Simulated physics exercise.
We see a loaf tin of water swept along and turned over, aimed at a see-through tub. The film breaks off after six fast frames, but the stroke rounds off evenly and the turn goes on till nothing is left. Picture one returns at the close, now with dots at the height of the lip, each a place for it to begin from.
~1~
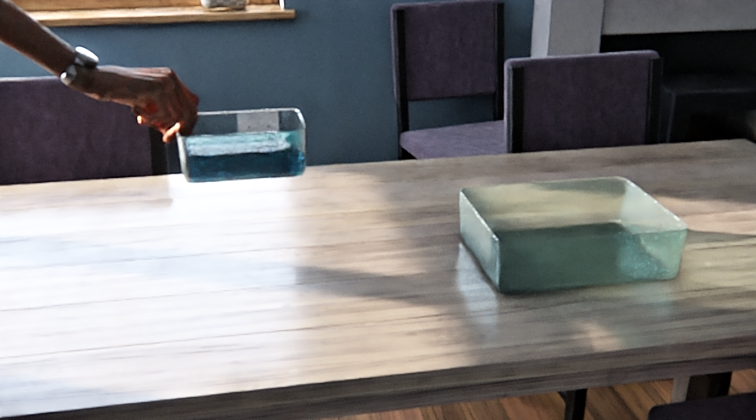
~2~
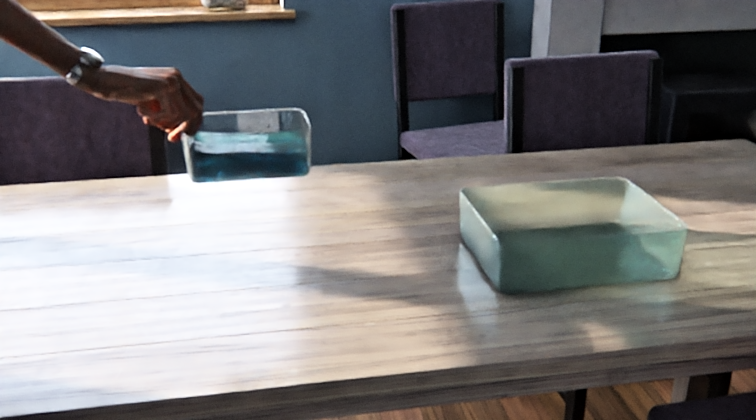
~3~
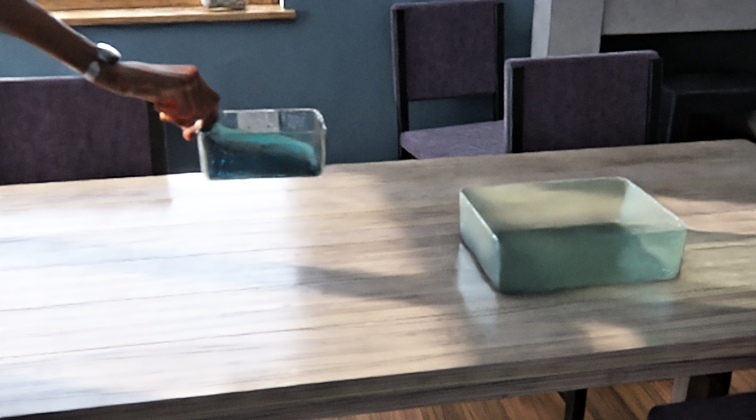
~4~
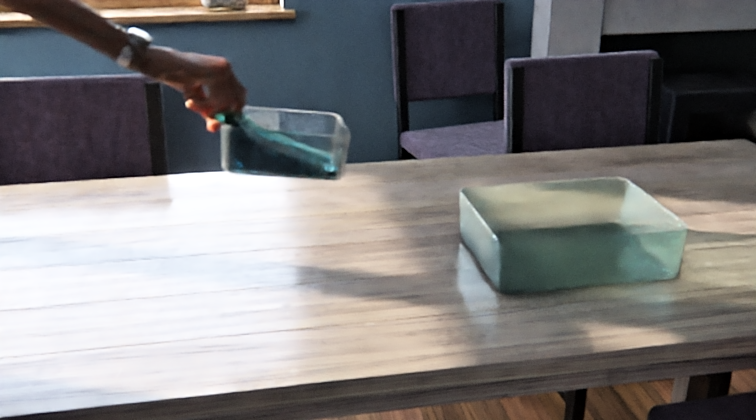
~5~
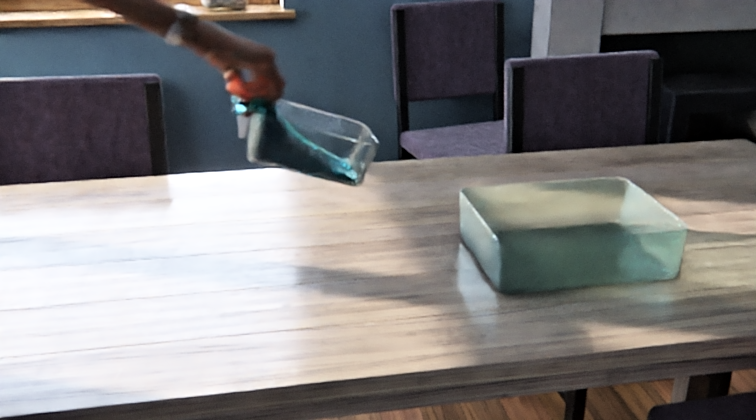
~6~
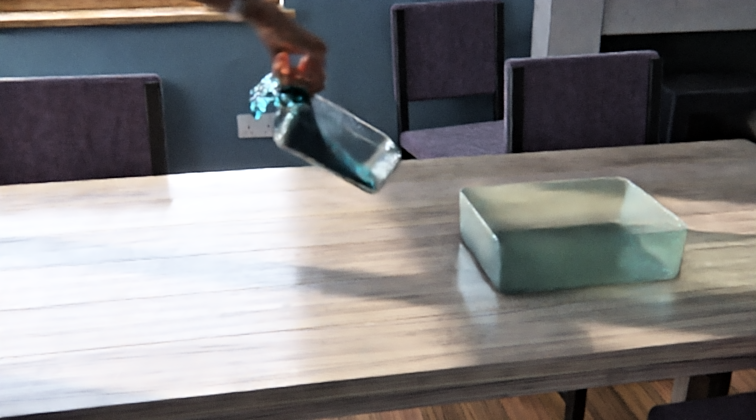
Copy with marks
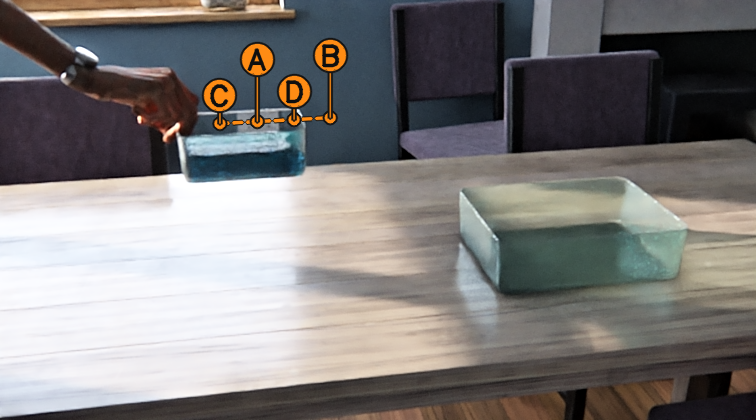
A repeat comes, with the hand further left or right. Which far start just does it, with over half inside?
Go for B.
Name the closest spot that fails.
D.
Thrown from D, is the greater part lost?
Yes.
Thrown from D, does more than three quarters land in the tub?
No.
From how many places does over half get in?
One of them.
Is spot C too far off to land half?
Yes, it does.
On the marked copy, A at (257, 121); B at (330, 117); C at (219, 123); D at (294, 119).
Choosing A, about 7 % lands in the tub, 91 % falls short.
Choosing B, about 66 % lands in the tub, 26 % falls short and 9 % goes beside or beyond.
Choosing C, about 0 % lands in the tub, 99 % falls short.
Choosing D, about 27 % lands in the tub, 70 % falls short and 3 % goes beside or beyond.
